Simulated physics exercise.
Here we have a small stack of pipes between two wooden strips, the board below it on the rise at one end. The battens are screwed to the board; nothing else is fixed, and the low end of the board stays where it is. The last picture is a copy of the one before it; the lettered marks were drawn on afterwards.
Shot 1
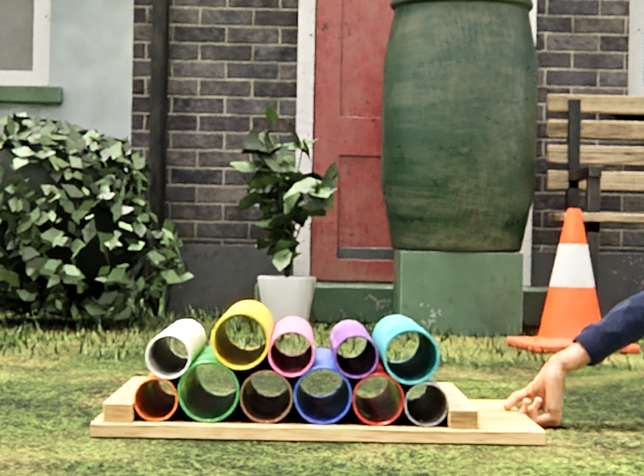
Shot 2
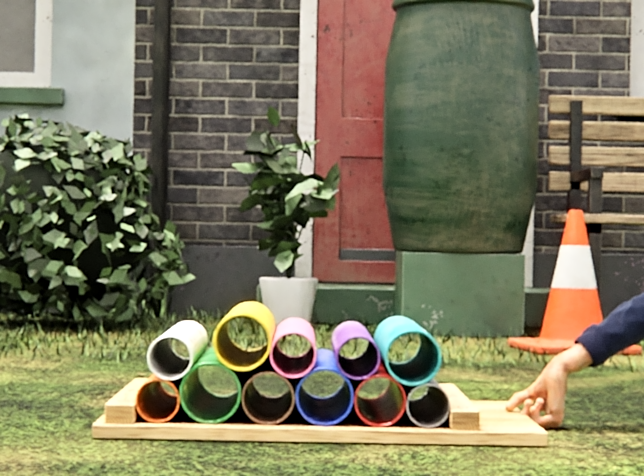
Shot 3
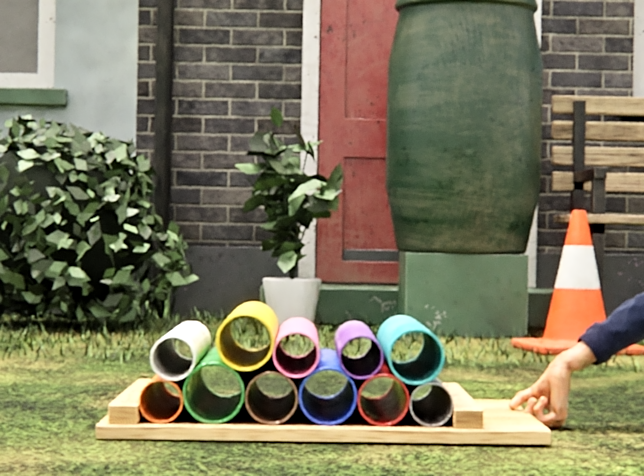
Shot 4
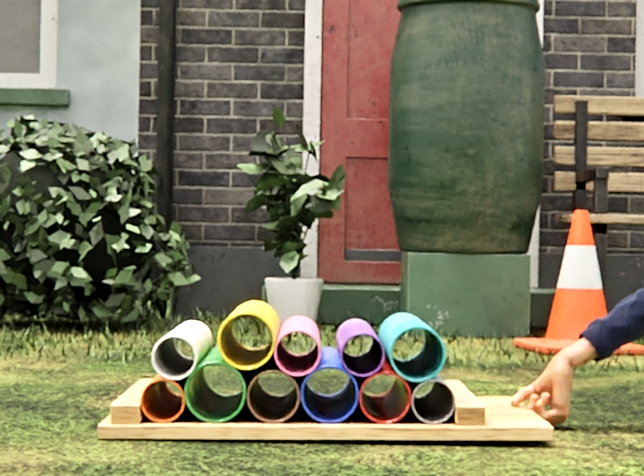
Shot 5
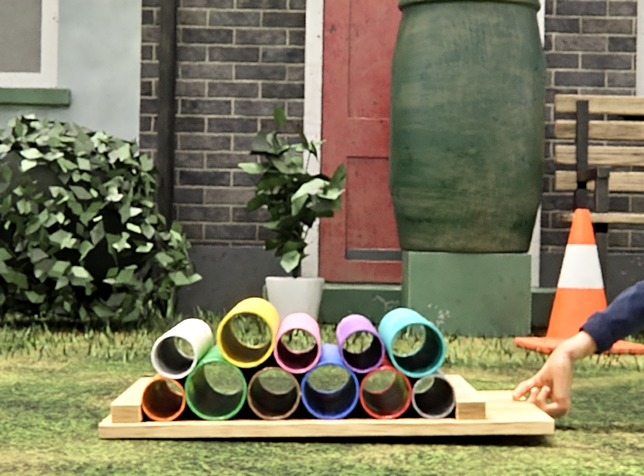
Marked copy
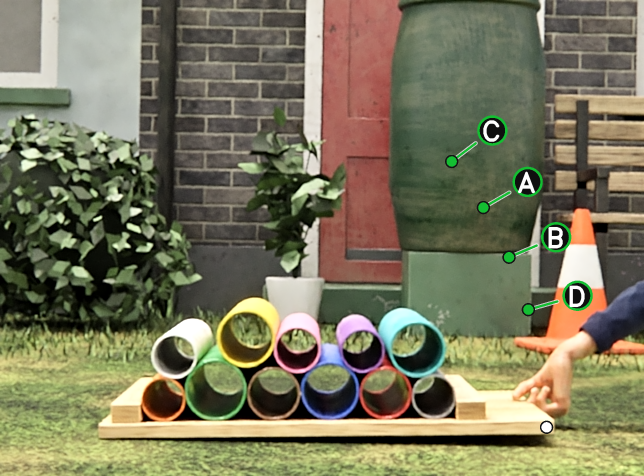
In the video, a hand at the right touches the end of a wooden board holding two rows of colourful pipes between wooden strips. The whole scene shifts very slightly rightward in view, while the pipes stay stacked with little visible movement.
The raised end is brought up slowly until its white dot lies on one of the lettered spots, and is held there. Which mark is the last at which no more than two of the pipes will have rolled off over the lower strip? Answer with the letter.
The answer is mark B.
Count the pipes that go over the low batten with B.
The count is one.
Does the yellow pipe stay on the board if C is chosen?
No, with C.
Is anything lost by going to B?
Yes.
On the marked copy, A at (483, 208); B at (509, 257); C at (452, 162); D at (528, 310); the white dot at (547, 427).
With B. Early on, board at 15°.
Further on, board at 24°.
At the end, board at 24°, one over the low batten (white).
As for the rest, A three over the low batten (pink, white, yellow); C five over the low batten; D one over the low batten (white).
